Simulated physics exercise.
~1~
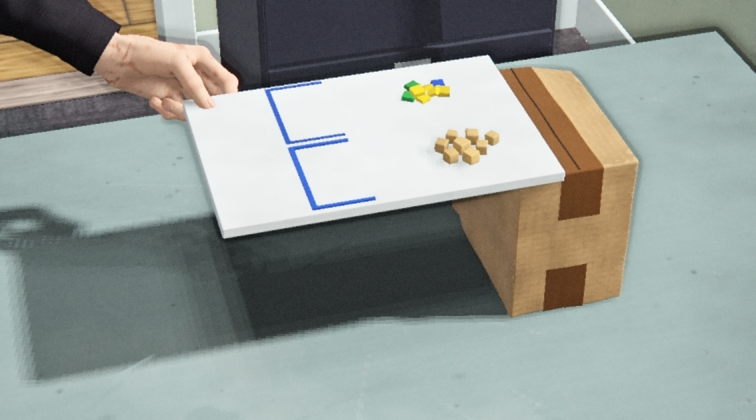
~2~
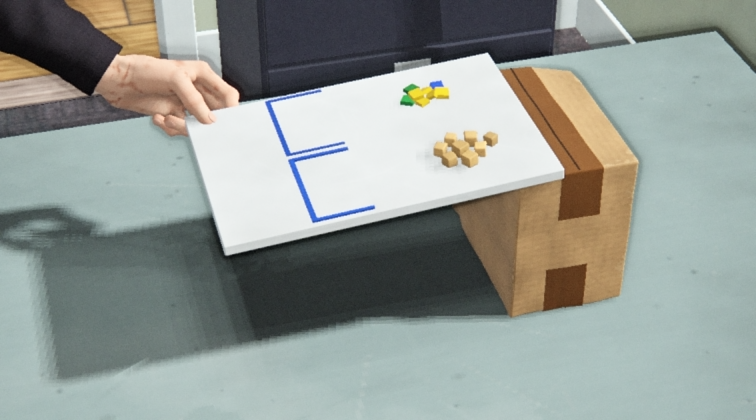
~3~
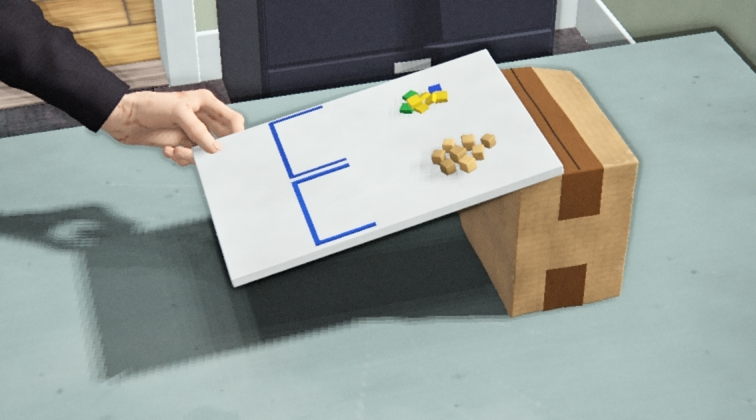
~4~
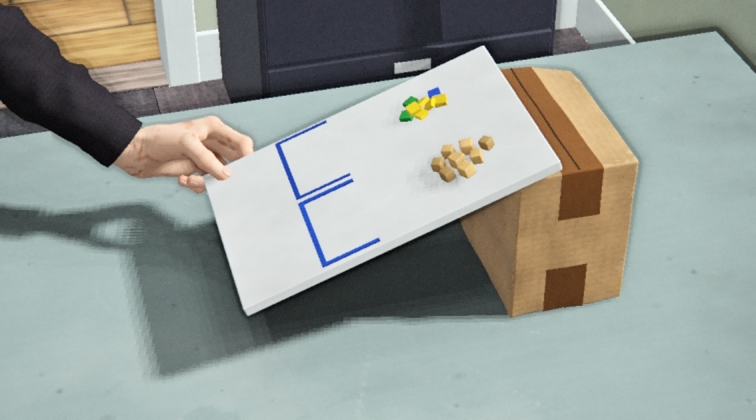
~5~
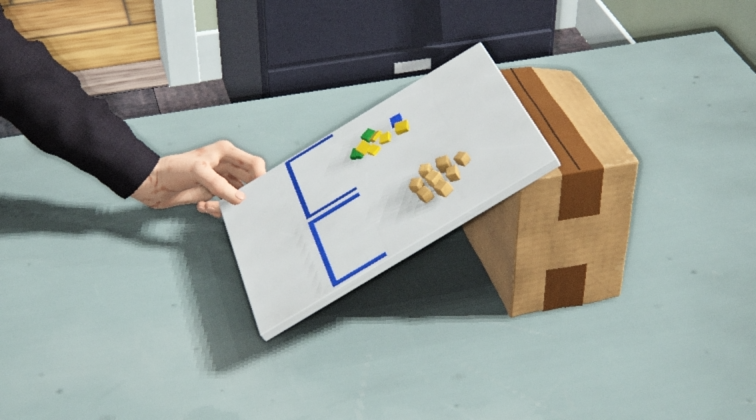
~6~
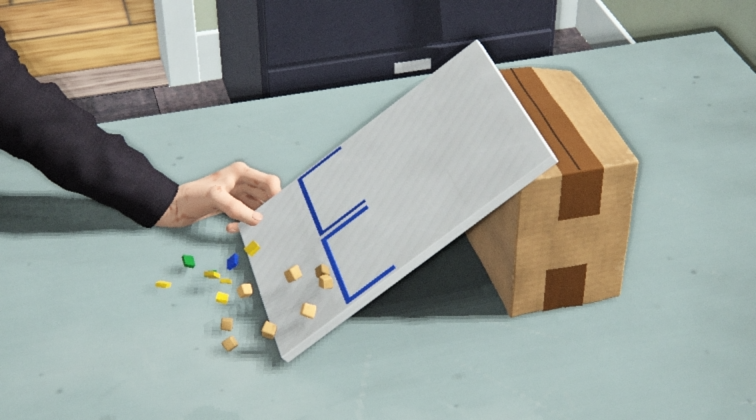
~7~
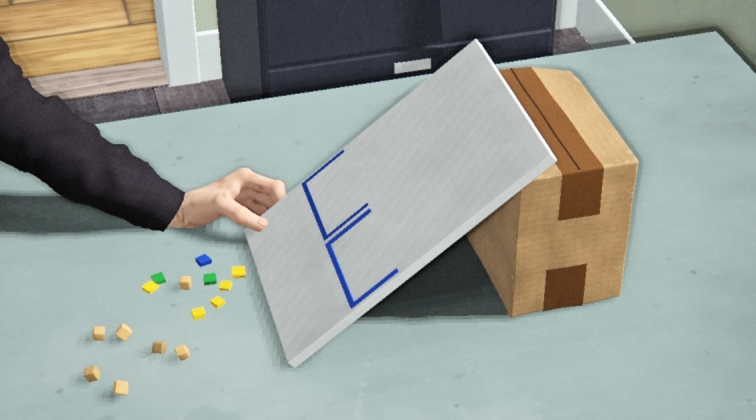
A hand lowering one end of a white board propped on a cardboard box until wooden cubes and coloured pieces slide off leftward.
